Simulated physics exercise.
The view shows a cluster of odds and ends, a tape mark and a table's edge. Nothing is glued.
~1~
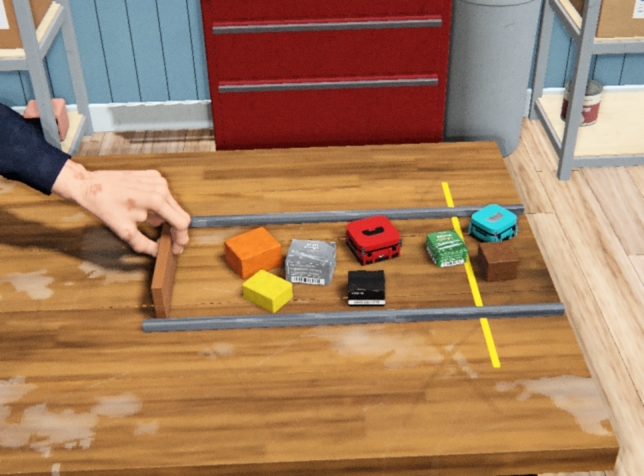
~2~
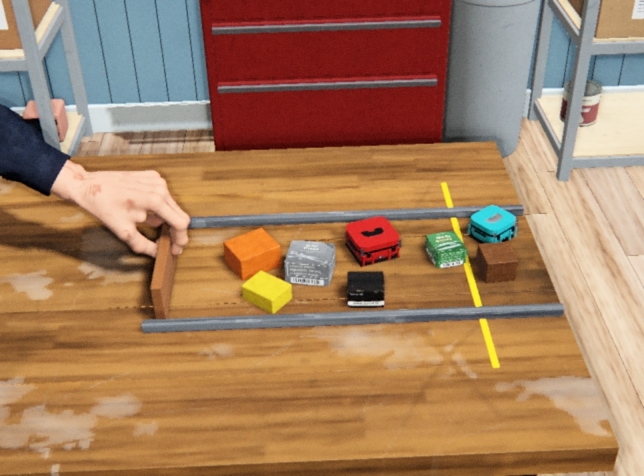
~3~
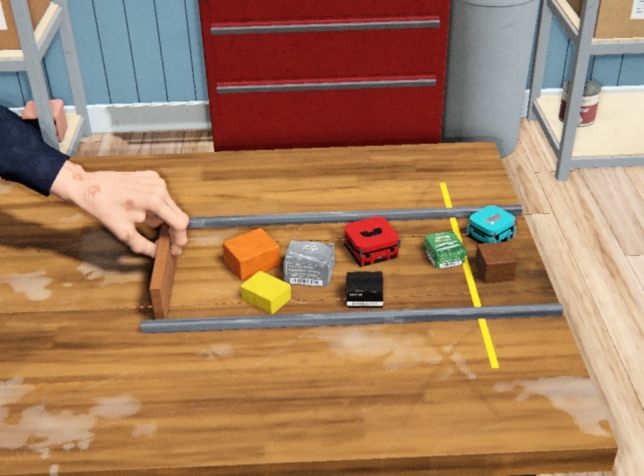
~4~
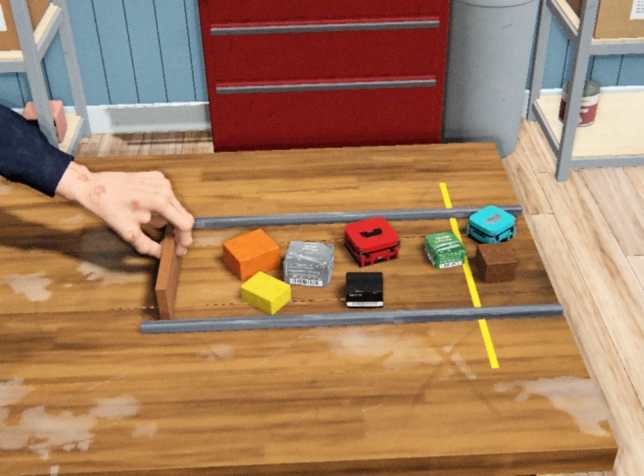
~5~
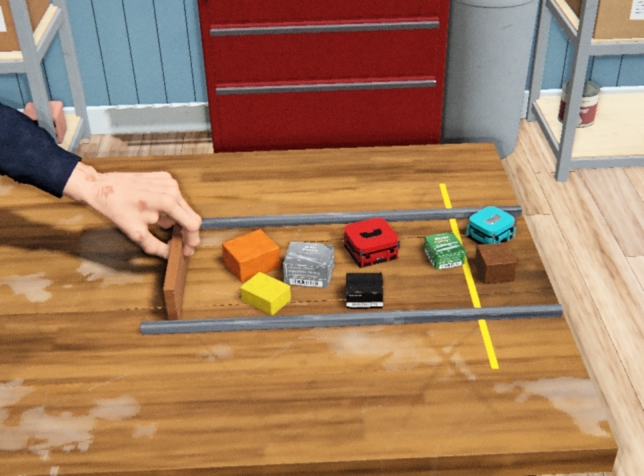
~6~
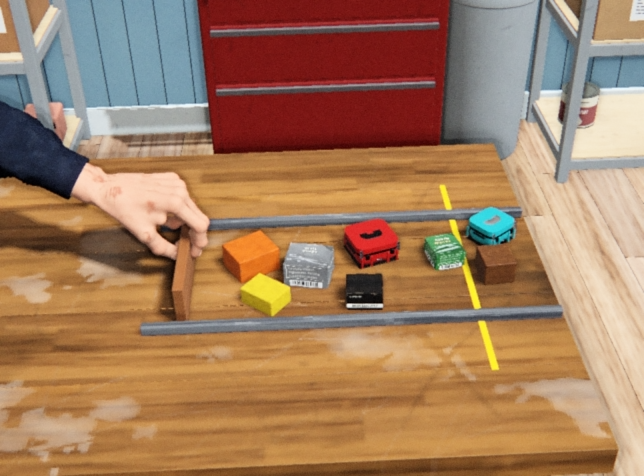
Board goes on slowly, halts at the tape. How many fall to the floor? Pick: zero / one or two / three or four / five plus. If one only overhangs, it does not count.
That comes to one or two.
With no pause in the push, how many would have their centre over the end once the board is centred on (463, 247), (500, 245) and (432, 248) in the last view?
Counts: 2, 5, 0.
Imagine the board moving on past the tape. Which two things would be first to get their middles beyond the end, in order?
In order: The black box, the brown block.
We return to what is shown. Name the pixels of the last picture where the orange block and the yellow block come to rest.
The orange block comes to rest close to (487, 254), while the yellow block rests close to (491, 295).
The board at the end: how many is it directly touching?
It's 3 of them.
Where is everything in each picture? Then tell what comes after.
The first picture shows turquoise case (493, 227); brown block (498, 261); green box (447, 249); board (168, 256); tape (467, 262).
The second picture shows brown block (497, 262); board (167, 256).
The third picture shows green box (445, 249); grey box (309, 263).
The fourth picture shows turquoise case (491, 228); red case (371, 242).
The fifth picture shows brown block (495, 263); black box (364, 290).
The sixth picture shows turquoise case (491, 229); brown block (495, 264); green box (445, 251); board (186, 258); tape (465, 264).
A little later, none off yet; turquoise case at rest near (491, 229); brown block at rest near (495, 264); green box at rest near (445, 251).
Next, none off yet; turquoise case at rest near (491, 229); brown block at rest near (495, 264); green box shifted a little near (456, 250).
When it is over, the number that fall off is one or two; down, black box and brown block.
